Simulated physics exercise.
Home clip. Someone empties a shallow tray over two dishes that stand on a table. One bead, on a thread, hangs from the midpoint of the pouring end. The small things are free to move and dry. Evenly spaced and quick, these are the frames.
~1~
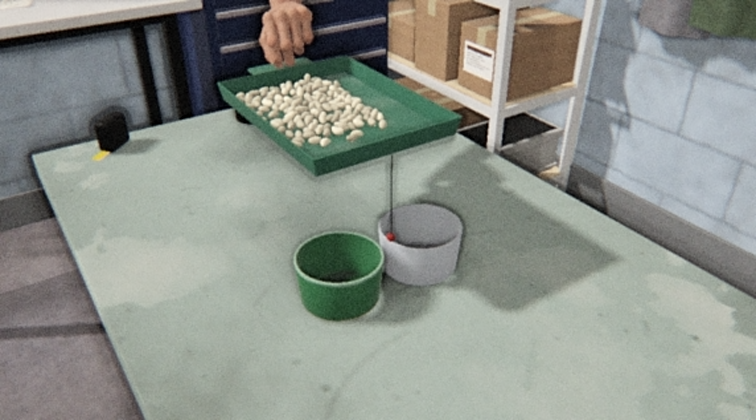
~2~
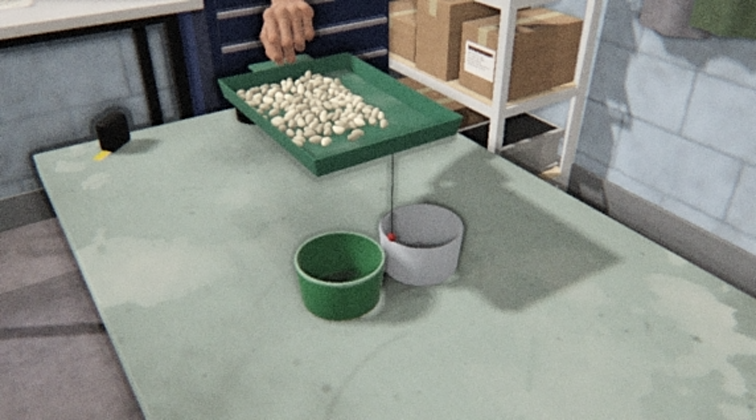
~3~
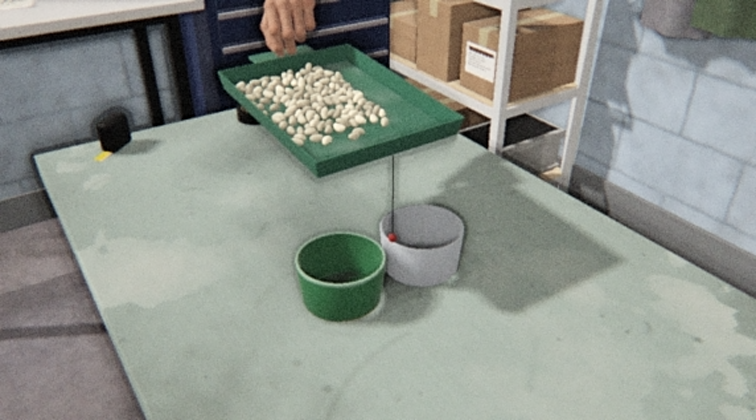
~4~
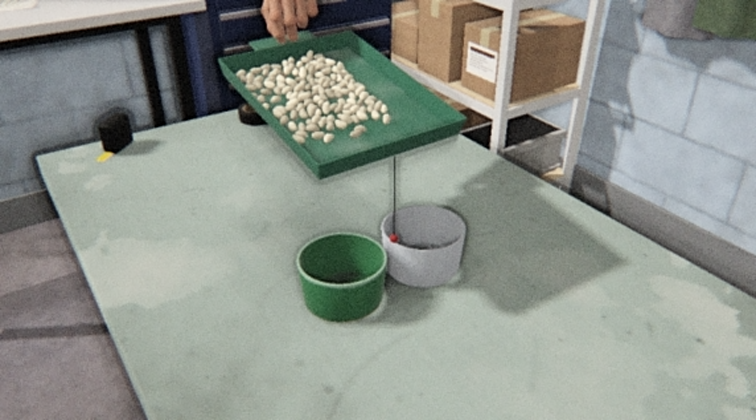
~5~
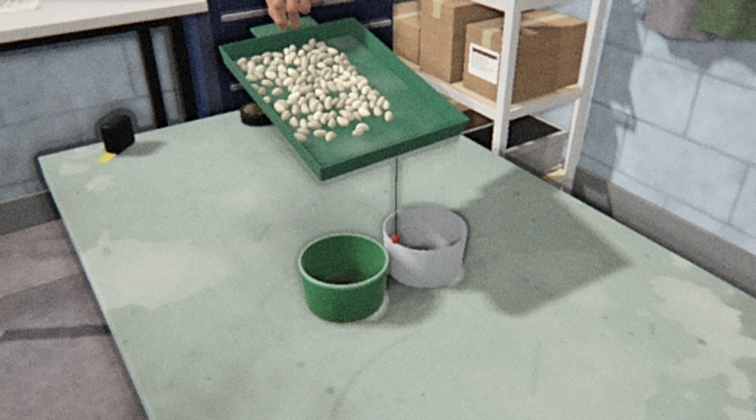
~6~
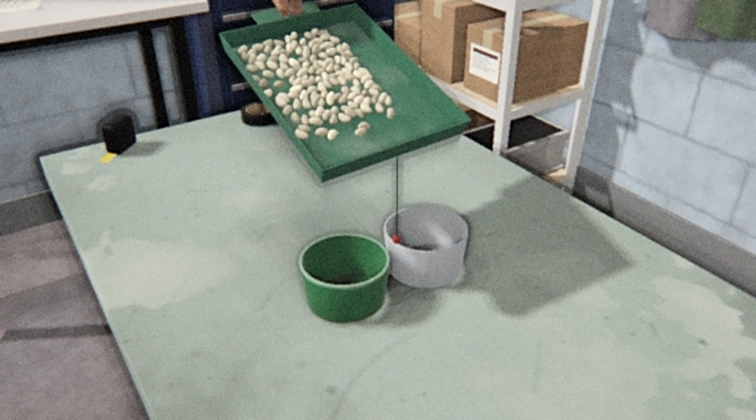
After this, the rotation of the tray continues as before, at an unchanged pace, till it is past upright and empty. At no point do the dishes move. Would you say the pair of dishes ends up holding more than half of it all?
The greater share ends up outside the dishes.
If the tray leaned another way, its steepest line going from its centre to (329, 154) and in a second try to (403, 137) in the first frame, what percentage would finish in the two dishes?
Case one near 80 %; case two near 30 %.
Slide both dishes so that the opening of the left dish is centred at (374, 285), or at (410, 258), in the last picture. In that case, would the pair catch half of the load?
The pair would catch the greater share the first time and the lesser share the second time.
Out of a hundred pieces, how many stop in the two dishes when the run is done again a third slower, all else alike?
That comes out at roughly 0 per cent.
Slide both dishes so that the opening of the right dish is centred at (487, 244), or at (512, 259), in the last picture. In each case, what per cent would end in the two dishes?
Around 60 and then 40 per cent.
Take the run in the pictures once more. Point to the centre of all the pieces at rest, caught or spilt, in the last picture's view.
I'd put the middle somewhere around (409, 343).
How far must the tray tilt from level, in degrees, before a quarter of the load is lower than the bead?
110°, roughly.
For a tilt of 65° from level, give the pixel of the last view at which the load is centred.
(375, 141).
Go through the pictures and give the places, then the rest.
In the first picture, corners of the pouring end at (315, 157) and (456, 116), level; middle of the load at (312, 108), white beans; left dish at (363, 296); right dish at (445, 262); bead on its thread at (391, 237).
In the second picture, corners of the pouring end at (316, 157) and (457, 116), level; middle of the load at (313, 106).
In the third picture, corners of the pouring end at (318, 159) and (459, 117), tipped barely, lowest at the left corner; middle of the load at (314, 101).
In the fourth picture, corners of the pouring end at (320, 162) and (461, 117), tipped a little, lowest at the left corner; middle of the load at (315, 94).
In the fifth picture, corners of the pouring end at (322, 165) and (464, 118), tipped a little, lowest at the left corner; middle of the load at (317, 87).
In the sixth picture, corners of the pouring end at (324, 167) and (466, 118), tipped clearly, lowest at the left corner; middle of the load at (312, 80); left dish at (368, 298); right dish at (451, 264).
Soon, tray tipped steeply; nearly all on the tray; a stray few in the air.
A while on, tray tipped past a quarter turn; about half on the tray; a stray few in the left dish; about a quarter outside both; about a quarter in the air.
Towards the end, tray tipped past a quarter turn; a small part in the left dish; nearly all outside both.
Finally, tray tipped past a quarter turn; a small part in the left dish; none in the right dish; nearly all outside both.
